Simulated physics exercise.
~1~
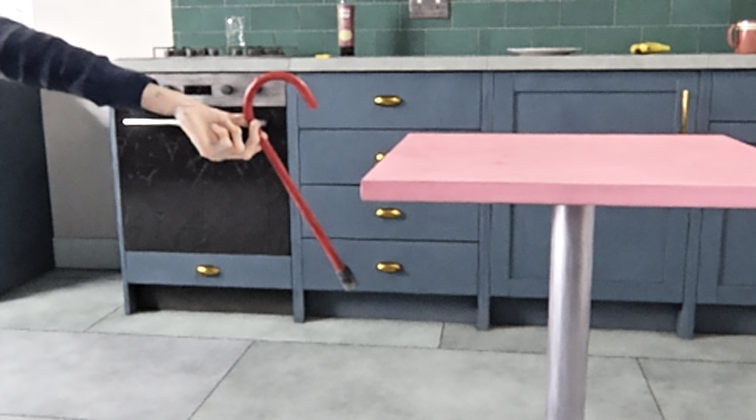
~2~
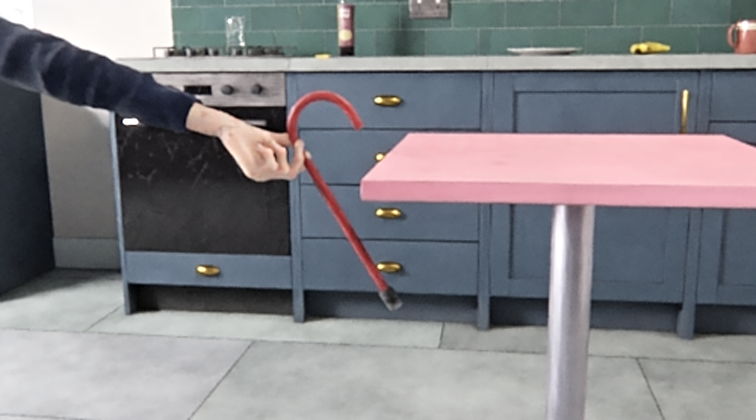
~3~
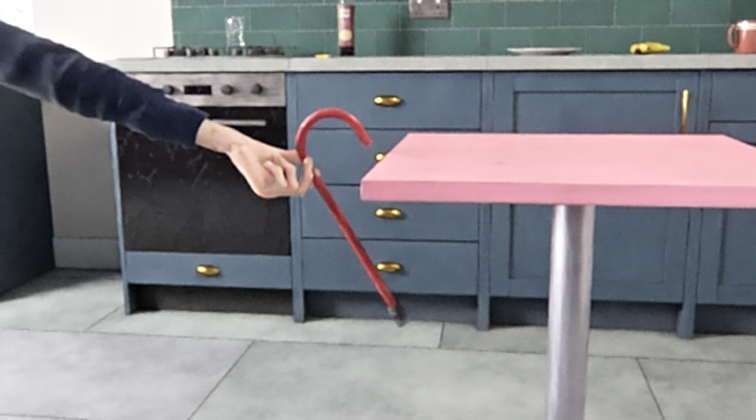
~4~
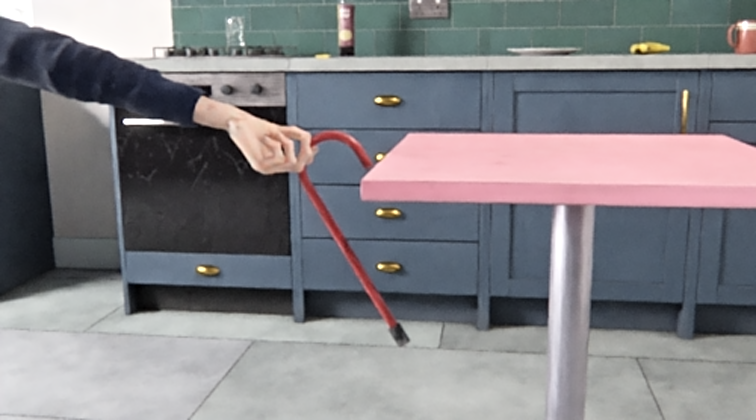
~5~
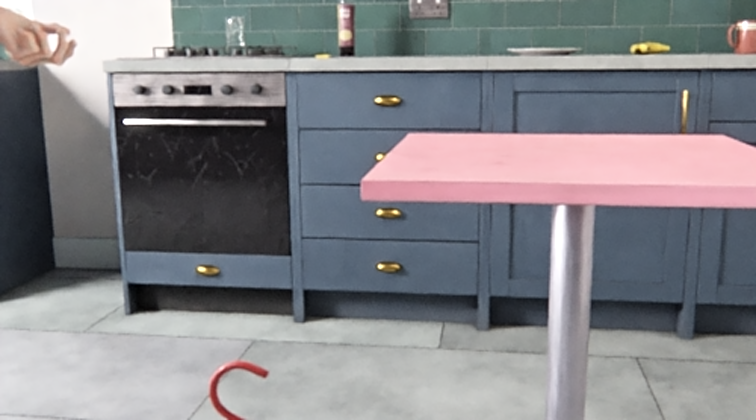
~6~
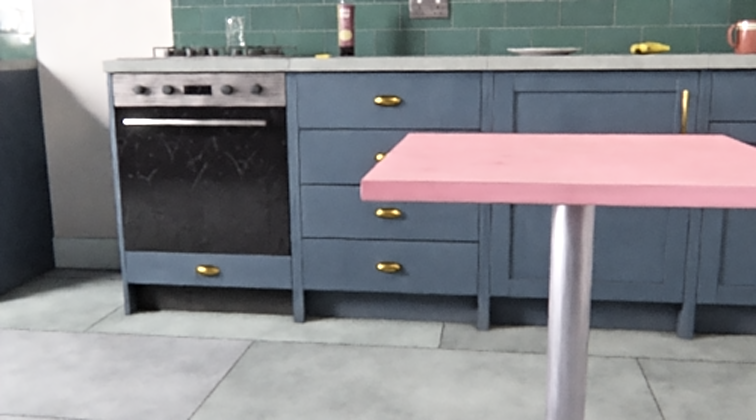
Red cane held by a hand moving right to a pink table's edge, then dropping out of view as the hand withdraws.
